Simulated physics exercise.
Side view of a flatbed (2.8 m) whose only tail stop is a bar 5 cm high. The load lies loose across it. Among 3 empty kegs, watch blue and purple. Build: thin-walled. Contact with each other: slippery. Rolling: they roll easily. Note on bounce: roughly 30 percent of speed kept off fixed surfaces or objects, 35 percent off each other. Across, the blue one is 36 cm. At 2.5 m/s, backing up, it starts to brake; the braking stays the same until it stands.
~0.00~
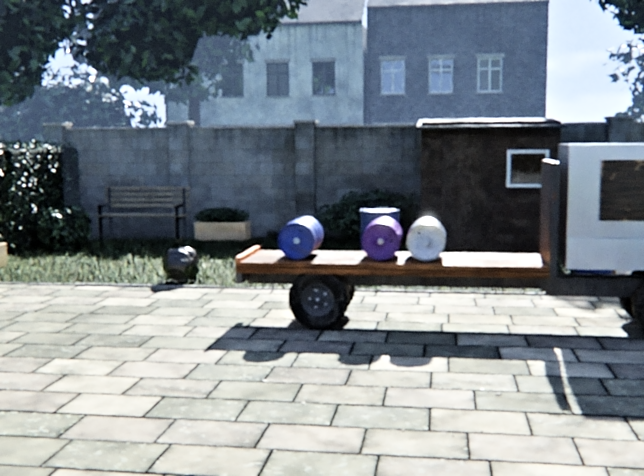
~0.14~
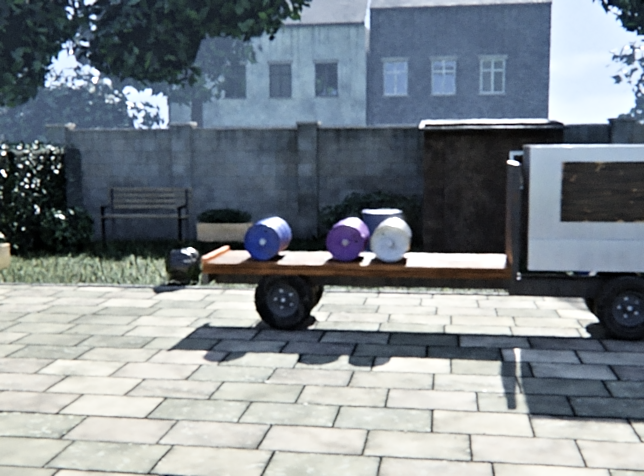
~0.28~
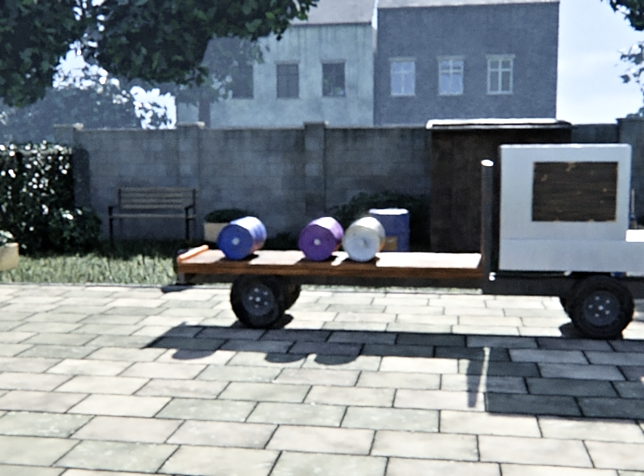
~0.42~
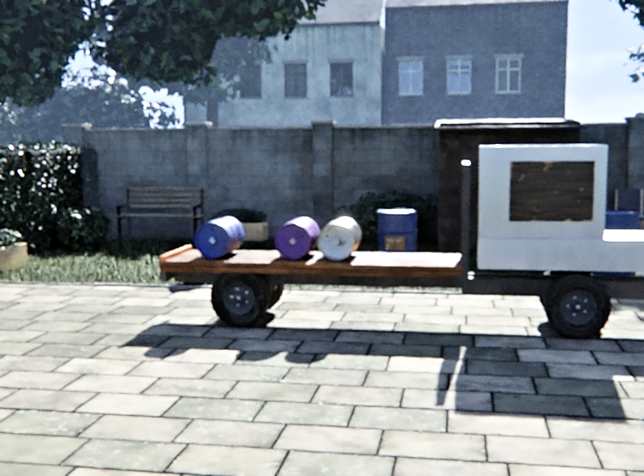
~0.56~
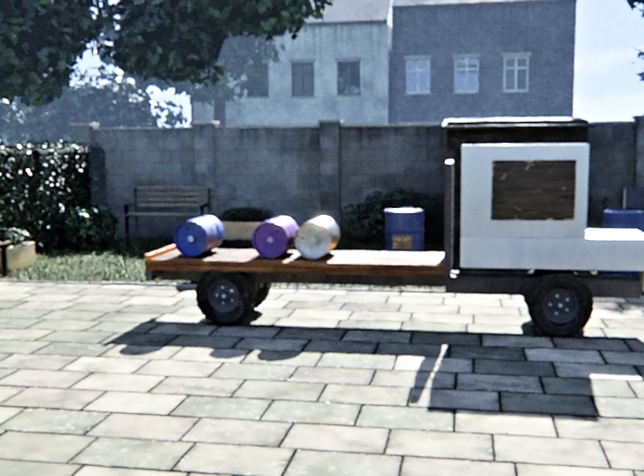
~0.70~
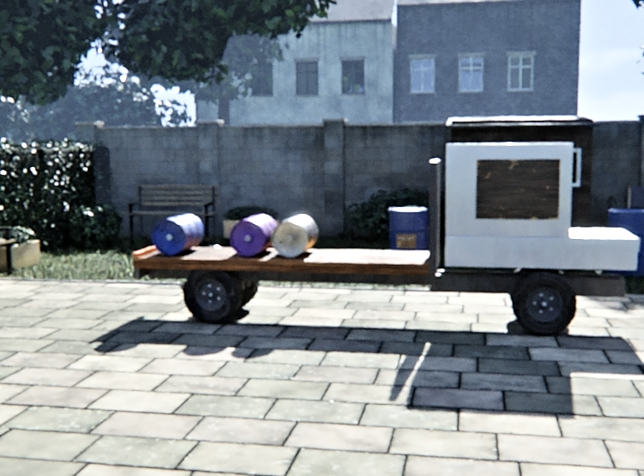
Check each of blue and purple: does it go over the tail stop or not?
At the end, the blue keg is going to go out the back, the purple is going to go out the back.
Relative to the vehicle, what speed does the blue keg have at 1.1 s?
Estimate: Some 0.7 m/s.
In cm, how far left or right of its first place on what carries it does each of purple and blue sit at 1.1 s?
Purple has shifted 60 left and blue 50 left.
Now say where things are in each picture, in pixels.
Blue (296, 241), purple (380, 242); tail bar at (238, 260); speed 2.5 m/s; 3 of the 3 make up the bottom layer on the bed, in the first picture.
Blue (262, 242), purple (345, 243); tail bar at (204, 260); speed 2.3 m/s, in the second picture.
Blue (235, 241), purple (317, 242); tail bar at (180, 260); speed 2.0 m/s, in the third picture.
Blue (212, 240), purple (292, 242); tail bar at (162, 259); speed 1.7 m/s, in the fourth picture.
Blue (191, 239), purple (270, 240); tail bar at (148, 257); speed 1.4 m/s, in the fifth picture.
Blue (169, 237), purple (247, 239); tail bar at (135, 255); speed 1.0 m/s, in the sixth picture.
Then, 1.1 s in, blue is on the bed, 5 cm from the bar, rolling towards it; purple is on the bed, 65 cm from the bar, rolling towards it; 0 over the tail so far.
Then, 1.4 s in, blue is going over the tail; purple is on the bed, 30 cm from the bar, rolling towards it; 1 over the tail so far.
Then, 1.9 s in, blue is over the tail and down; purple is going over the tail; 2 over the tail so far.
In the end (7.9 s), blue is off the end; purple is over the tail and down; 2 over the tail so far.
